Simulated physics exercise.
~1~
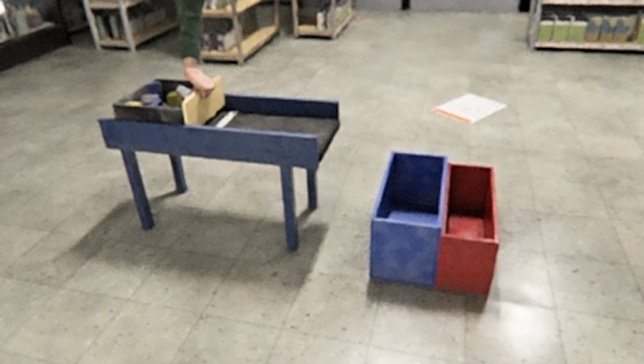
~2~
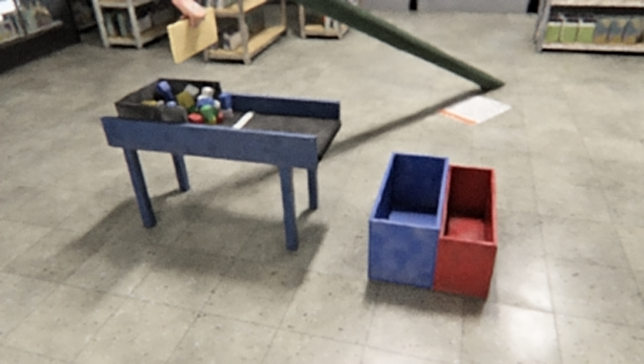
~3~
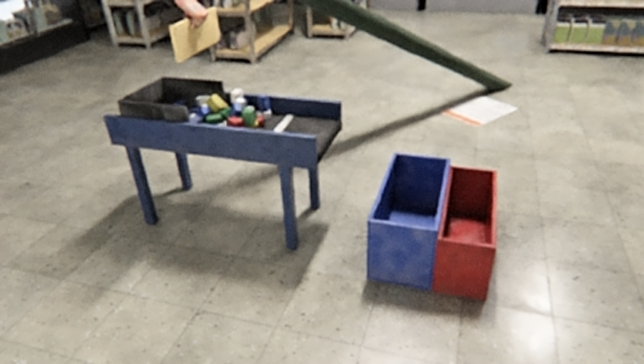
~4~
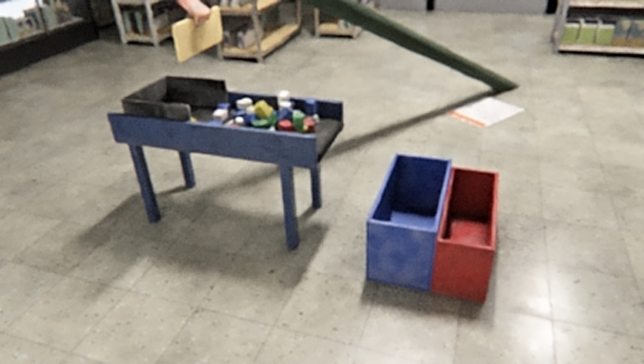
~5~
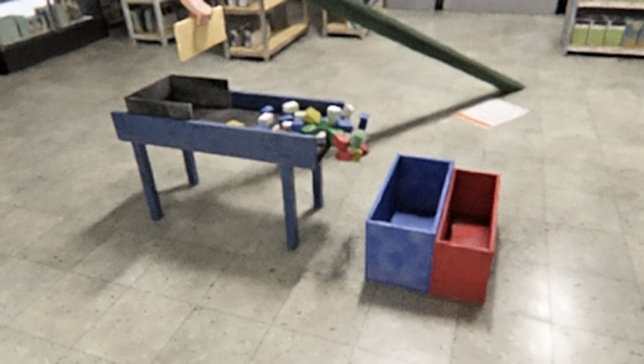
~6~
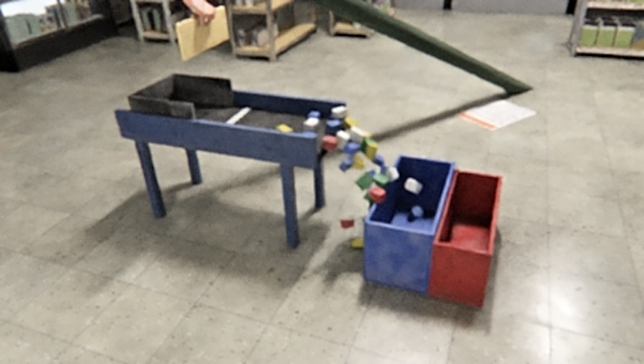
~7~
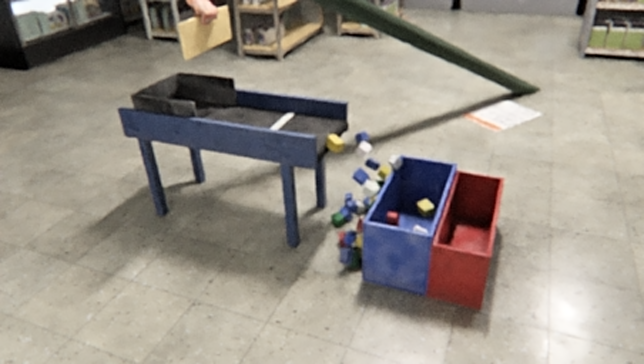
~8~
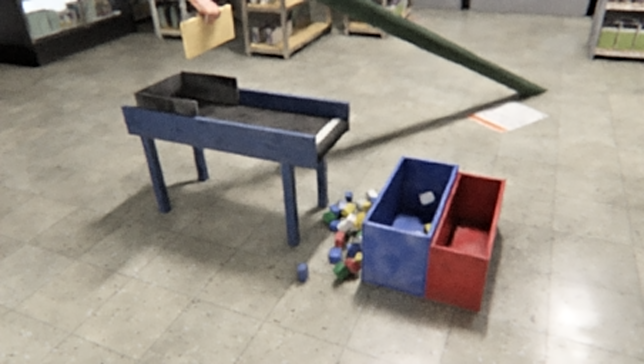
At first, a hand holds a tan gate at the open side of a black pen full of colourful toy bricks, set at the left end of a blue-sided belt on legs. The hand lifts the gate clear, and the bricks ride to the right along the belt in a loose cluster. They reach the end and tumble off toward a blue tub standing beside a red bin. A few drop into the blue tub, but most fall short of it. Finally, the belt is empty, most bricks lie heaped on the floor left of the blue tub, and the red bin has caught none.
